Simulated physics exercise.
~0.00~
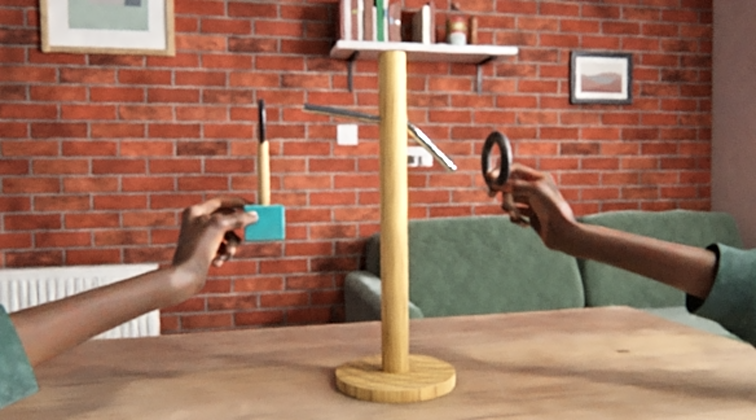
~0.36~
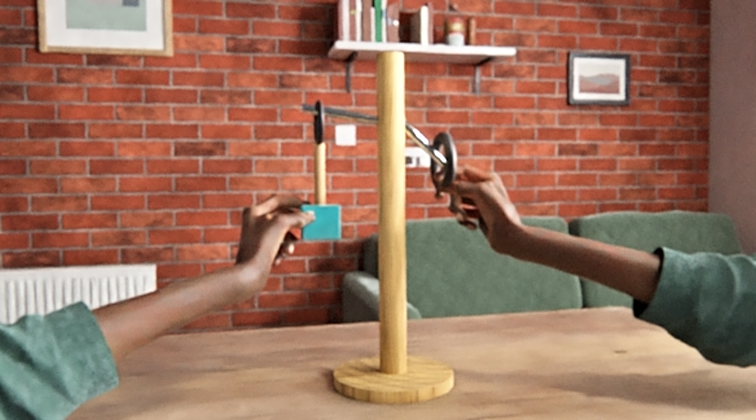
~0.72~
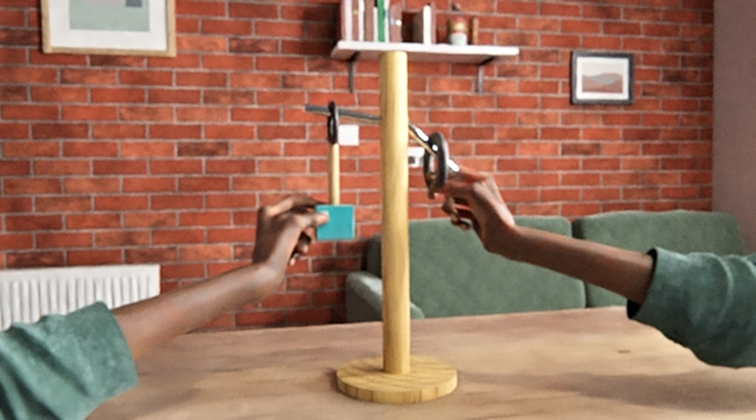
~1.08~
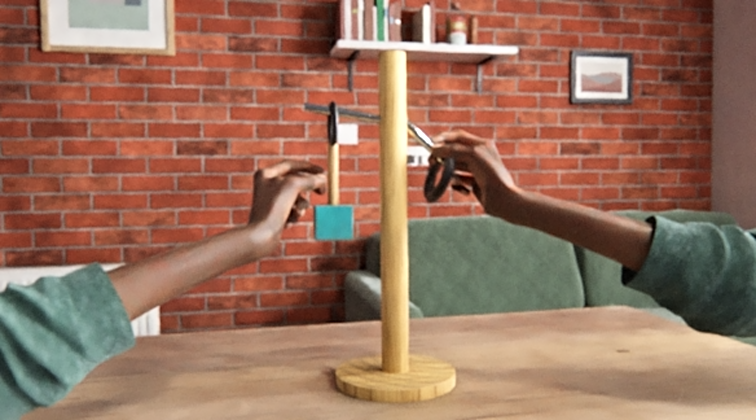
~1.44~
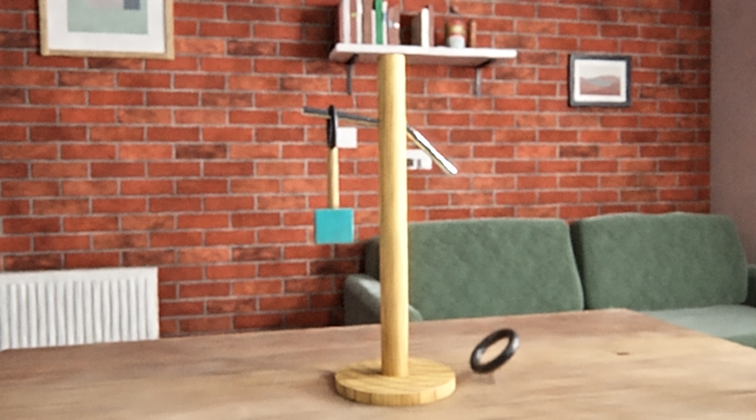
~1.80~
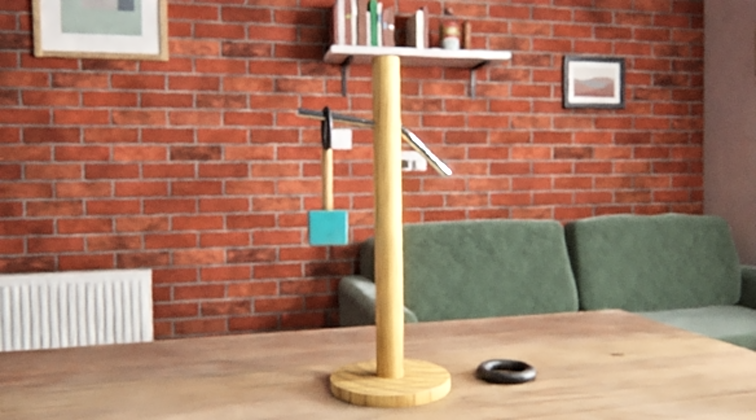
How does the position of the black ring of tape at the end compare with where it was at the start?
At the start it is held up in the air by a hand to the right of the post, and at the end it lies flat on the table, just right of the post's round base.
